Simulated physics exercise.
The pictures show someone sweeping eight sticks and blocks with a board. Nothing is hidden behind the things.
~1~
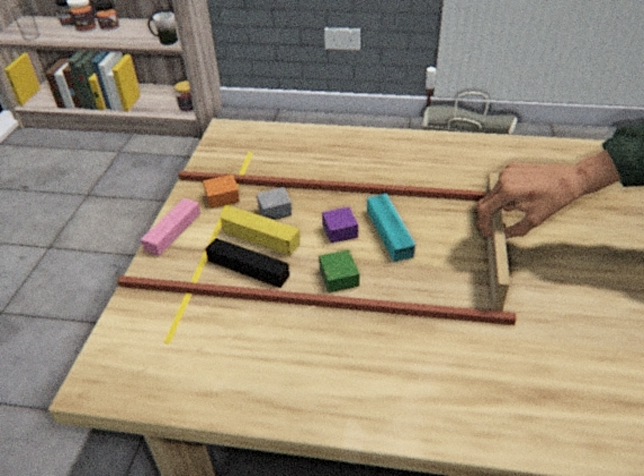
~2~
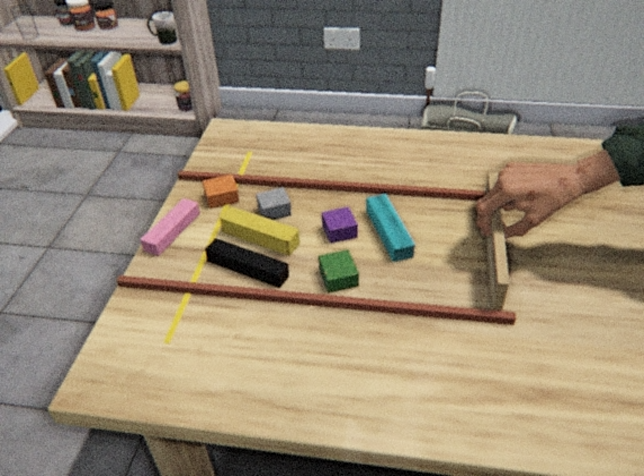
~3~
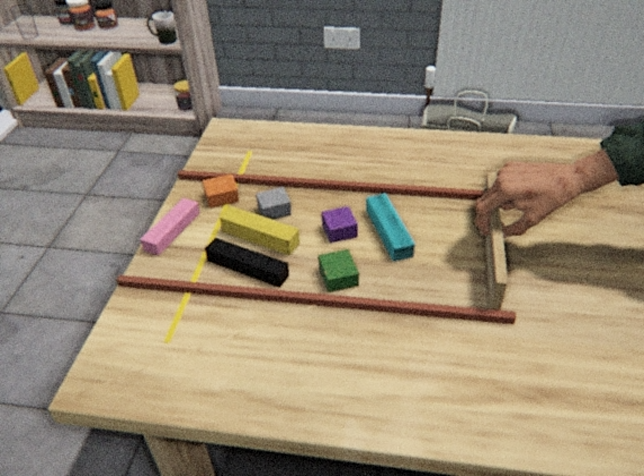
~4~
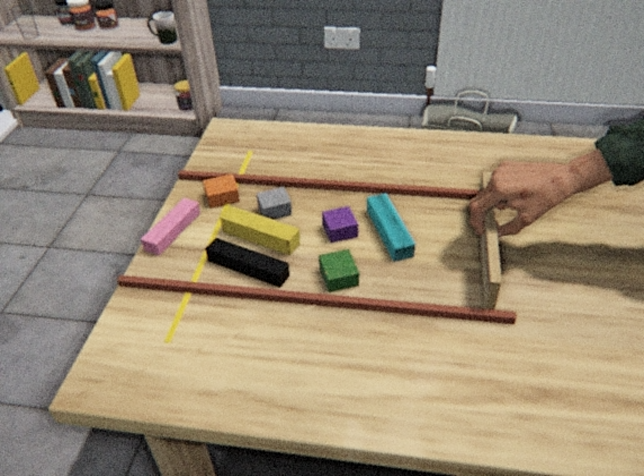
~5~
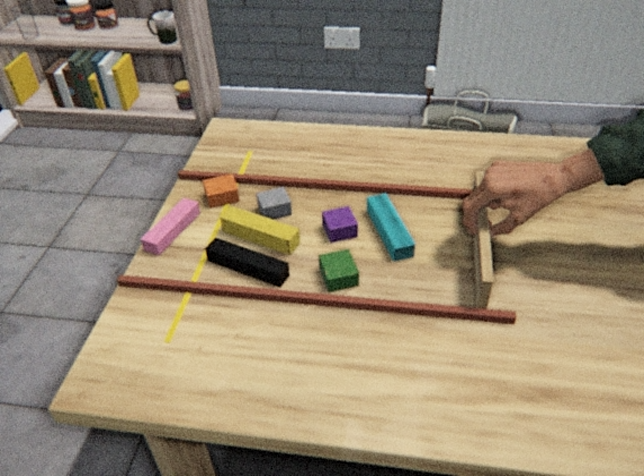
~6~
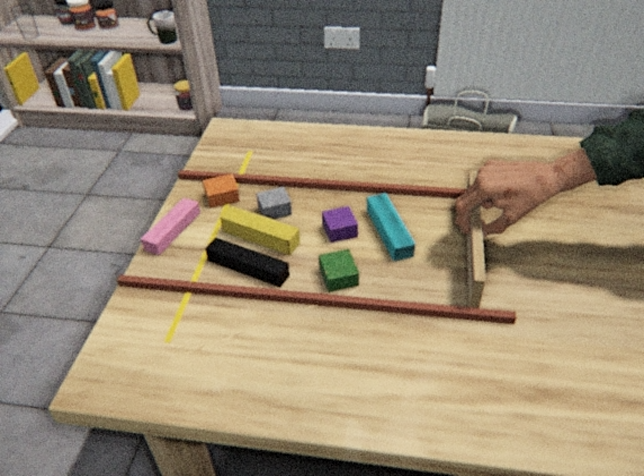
In a room with a grey tiled floor and shelves at the back left, a pale wooden table is seen from above at an angle by a still camera. Between two reddish-brown rails lie pink, orange, grey, yellow, black, purple, green and turquoise pieces, with yellow tape at left. From the right, a hand slides an upright board slightly leftward, touching none of them.
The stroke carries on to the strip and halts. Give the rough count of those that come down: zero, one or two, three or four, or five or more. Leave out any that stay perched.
Outcome: The number that fall off is one or two.
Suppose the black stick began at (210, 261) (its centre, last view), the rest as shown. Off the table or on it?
From there it survives.
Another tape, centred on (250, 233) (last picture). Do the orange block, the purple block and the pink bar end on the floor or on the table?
The orange block is kept; the purple block is kept; the pink bar goes over.
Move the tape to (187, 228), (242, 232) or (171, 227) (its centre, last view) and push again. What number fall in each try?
It would be 4, 1 and 6.
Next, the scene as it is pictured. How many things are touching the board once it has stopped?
In contact: 2.
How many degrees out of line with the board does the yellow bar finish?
About 75°.
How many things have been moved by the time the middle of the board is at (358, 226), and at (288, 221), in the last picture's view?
The counts are 3 and 7.
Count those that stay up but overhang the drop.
2 of them.
Soon after, none off yet; pink bar at rest near (172, 226); orange block at rest near (221, 191); black stick at rest near (247, 262).
Then, none off yet; pink bar at rest near (172, 226); orange block moving near (214, 188); black stick moved a little near (207, 256).
At rest, the number that fall off is one or two; fallen, orange block and pink bar.
